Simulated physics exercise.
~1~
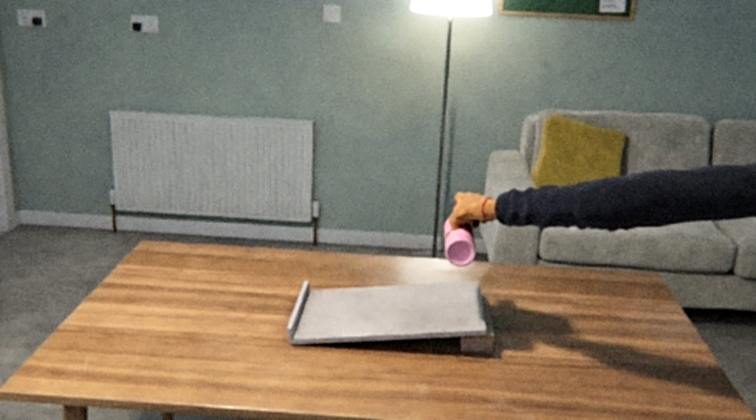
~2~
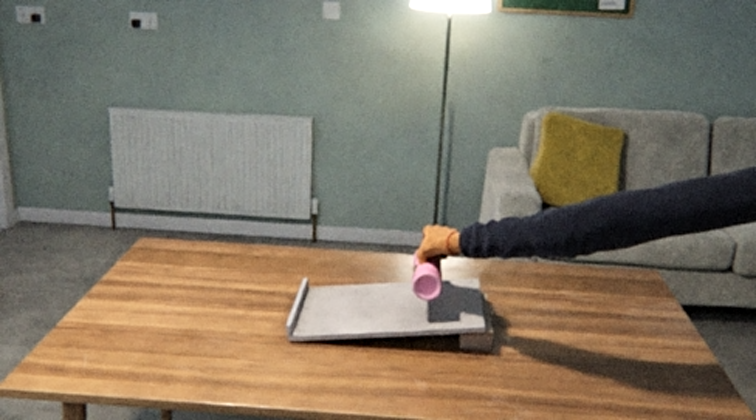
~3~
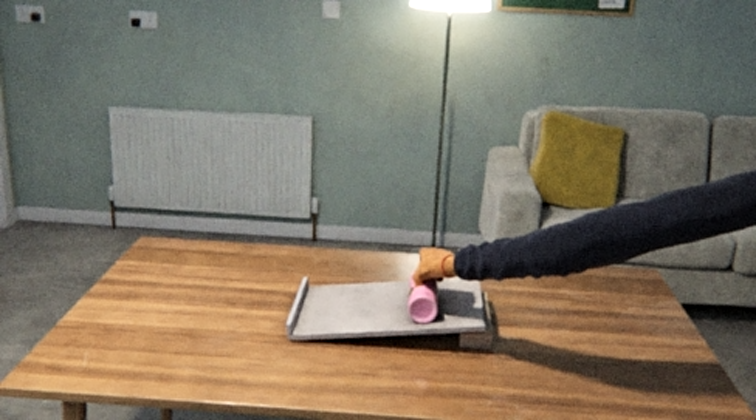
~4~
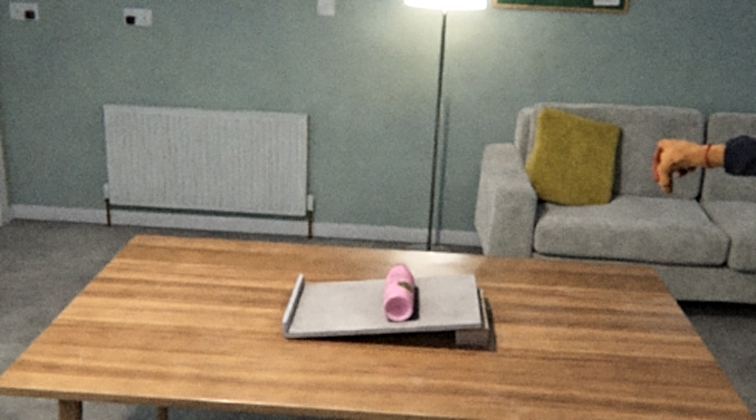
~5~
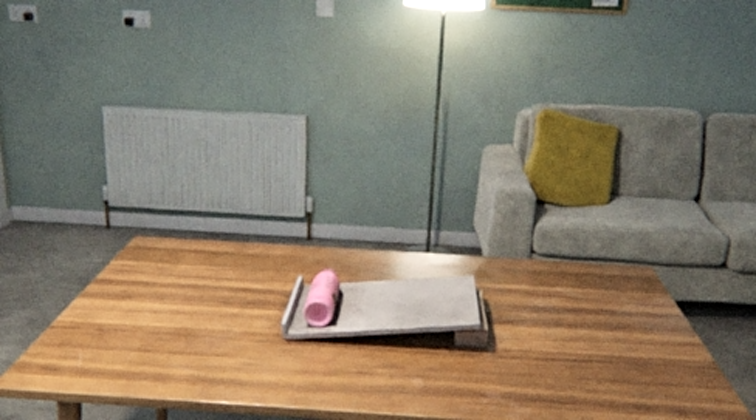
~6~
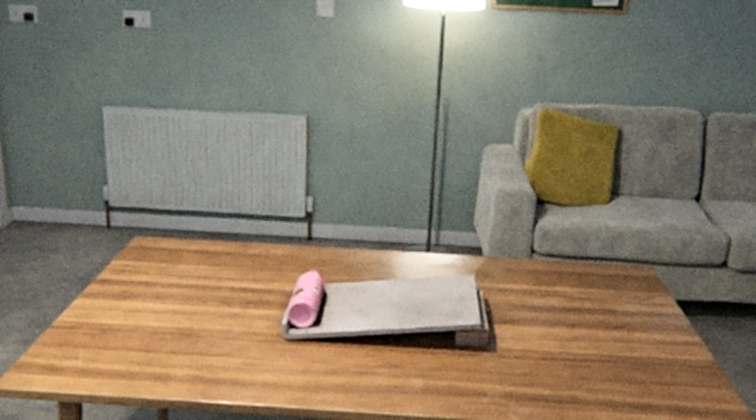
An arm in a dark sleeve reaches in from the right, holding a pink bottle above a grey board on a wooden table, seen from the front and slightly above in a living room. The board is propped up at its right end and has a raised lip at its left. Behind stand a white radiator, a lit floor lamp and a grey sofa with a mustard cushion. The hand lowers the bottle onto its side near the board's raised end, then lets go and withdraws. The bottle travels left down the slope and ends resting against the lip.
